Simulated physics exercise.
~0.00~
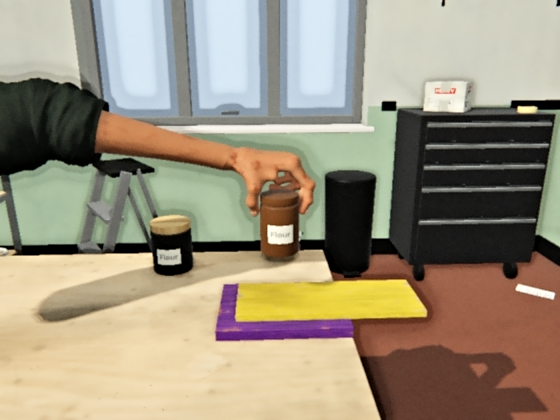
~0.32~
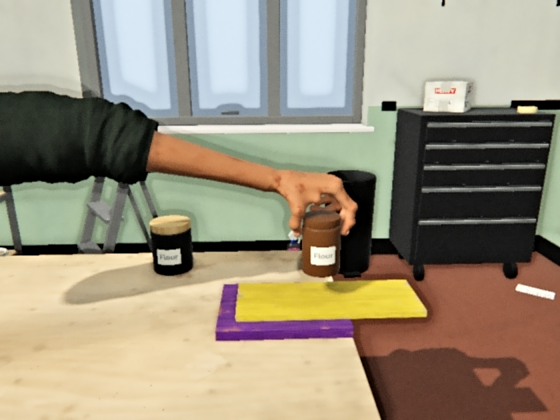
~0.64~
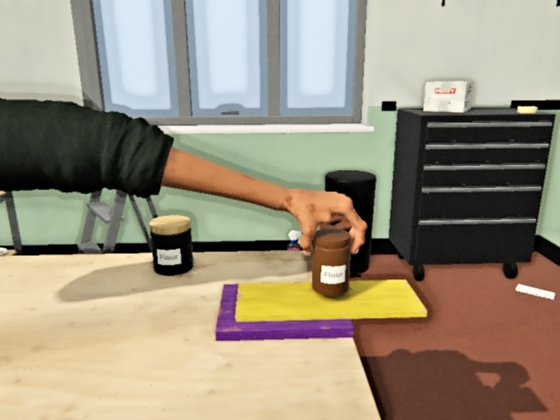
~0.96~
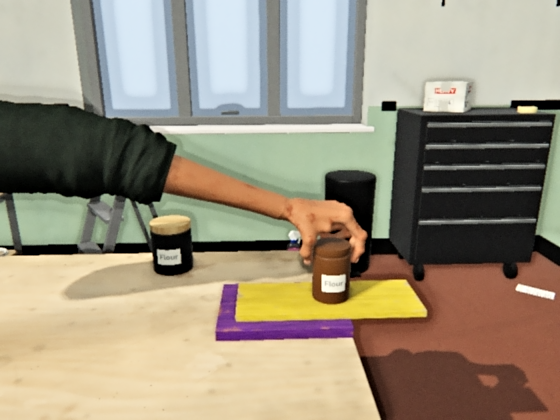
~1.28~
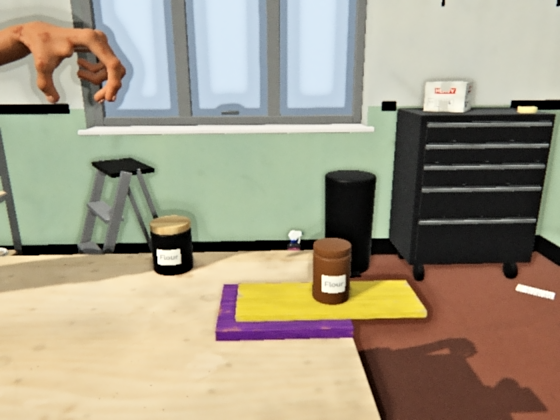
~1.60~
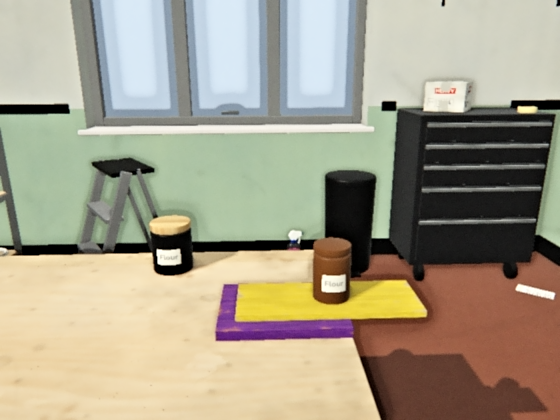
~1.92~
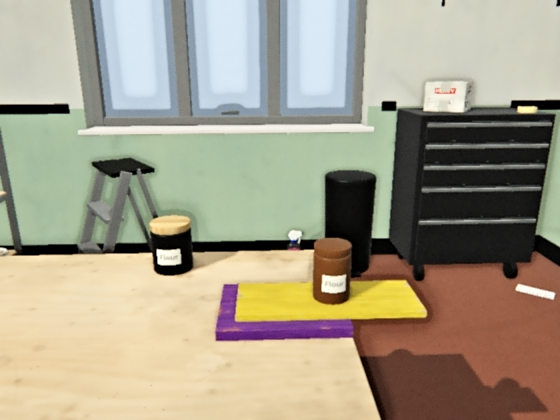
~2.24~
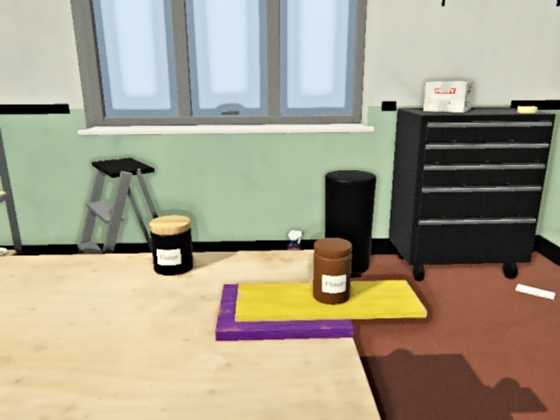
A brown jar with a white label hangs from a hand reaching in from the left, above a pale wooden table seen from a still camera in a workshop. A yellow plank lies over a purple slab at the table's right end, jutting past the edge, and a black jar with a tan lid stands to the left. The hand carries the brown jar right and down, setting it upright on the yellow plank. The fingers let go and the hand withdraws to the upper left, out of view. Nothing tips, and everything stays at rest.
